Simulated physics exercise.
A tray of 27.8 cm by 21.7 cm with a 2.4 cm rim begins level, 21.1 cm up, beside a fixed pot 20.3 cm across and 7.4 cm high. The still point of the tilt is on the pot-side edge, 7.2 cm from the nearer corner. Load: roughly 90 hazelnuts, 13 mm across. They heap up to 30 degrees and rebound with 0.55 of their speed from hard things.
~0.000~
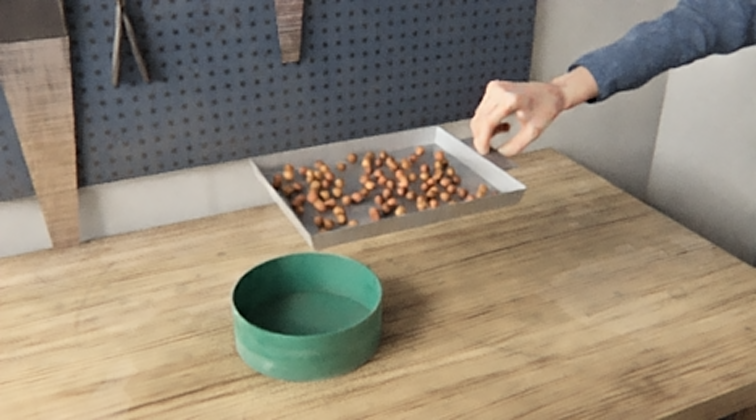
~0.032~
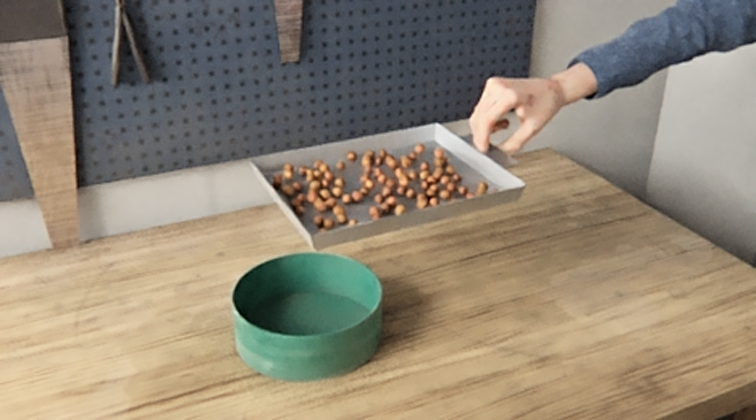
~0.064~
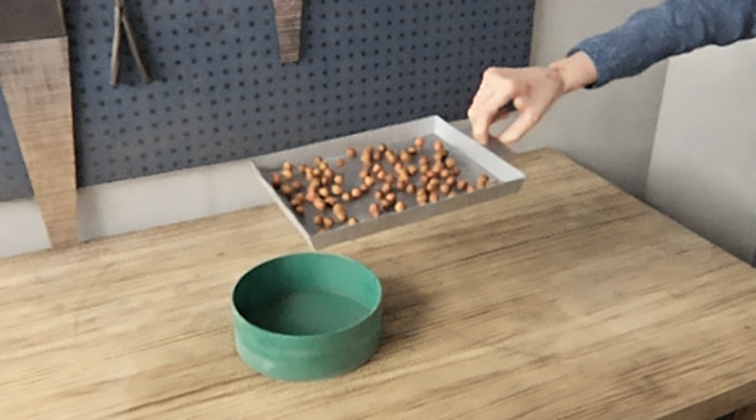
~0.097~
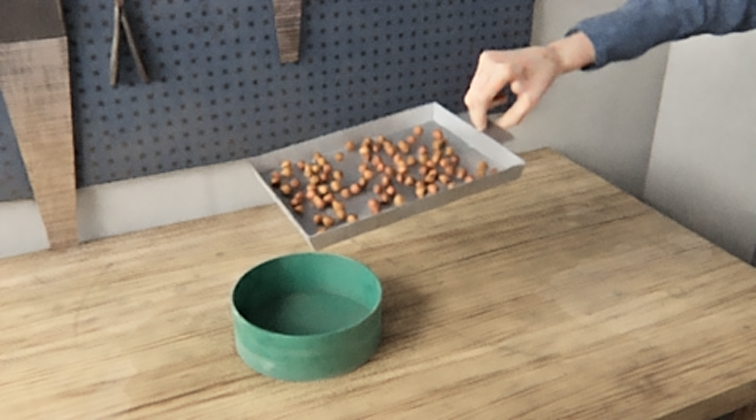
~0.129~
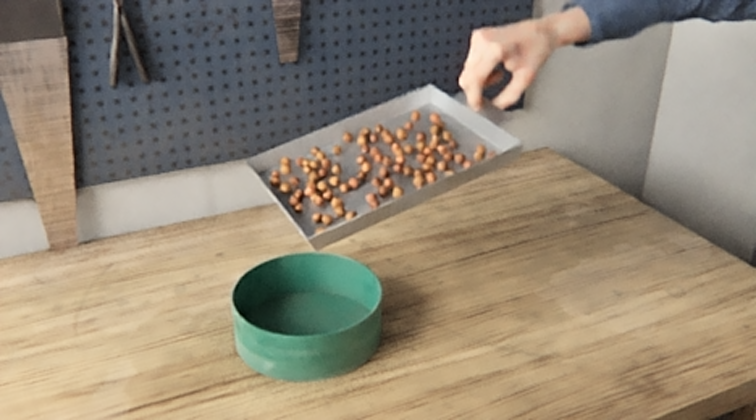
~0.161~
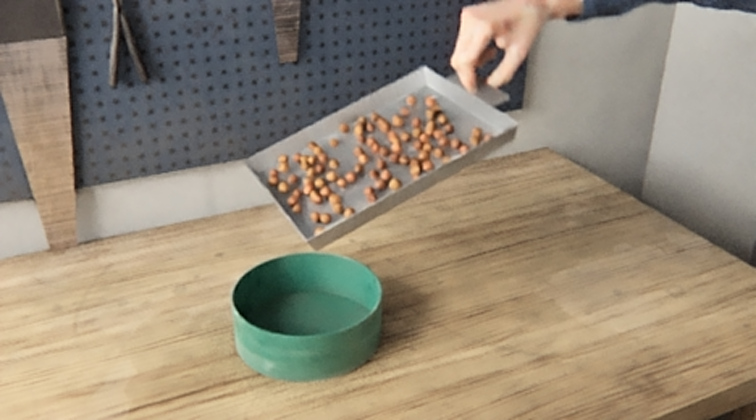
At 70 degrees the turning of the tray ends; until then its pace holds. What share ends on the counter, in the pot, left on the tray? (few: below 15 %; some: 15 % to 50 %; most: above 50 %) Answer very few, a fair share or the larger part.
Counter the larger part, pot very few, tray a fair share.
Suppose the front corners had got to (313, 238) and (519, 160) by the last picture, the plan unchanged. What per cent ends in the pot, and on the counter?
Pot 0, counter 55.
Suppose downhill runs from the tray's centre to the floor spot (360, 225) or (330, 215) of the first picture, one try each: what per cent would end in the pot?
Some 0 and 0 per cent.
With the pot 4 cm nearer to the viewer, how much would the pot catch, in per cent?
Then about 5 per cent.
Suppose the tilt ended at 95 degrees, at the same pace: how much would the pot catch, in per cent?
In that case some 10 per cent.
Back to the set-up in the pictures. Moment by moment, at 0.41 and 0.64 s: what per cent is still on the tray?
About 100, 45.
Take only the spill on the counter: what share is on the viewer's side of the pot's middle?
About 70 per cent.
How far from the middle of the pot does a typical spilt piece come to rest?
Roughly 32 cm.
Then, at 0.31 s, tilt 47 degrees; the tray holds 100 %, the pot 0 %.
After 0.41 s, tilt 65 degrees; the tray holds 100 %, the pot 0 %.
After 0.64 s, tilt 70 degrees; the tray holds 45 %, the pot 0 %.
In the end, at 1.9 s, counter 60 %, pot 0 %, tray 40 %.
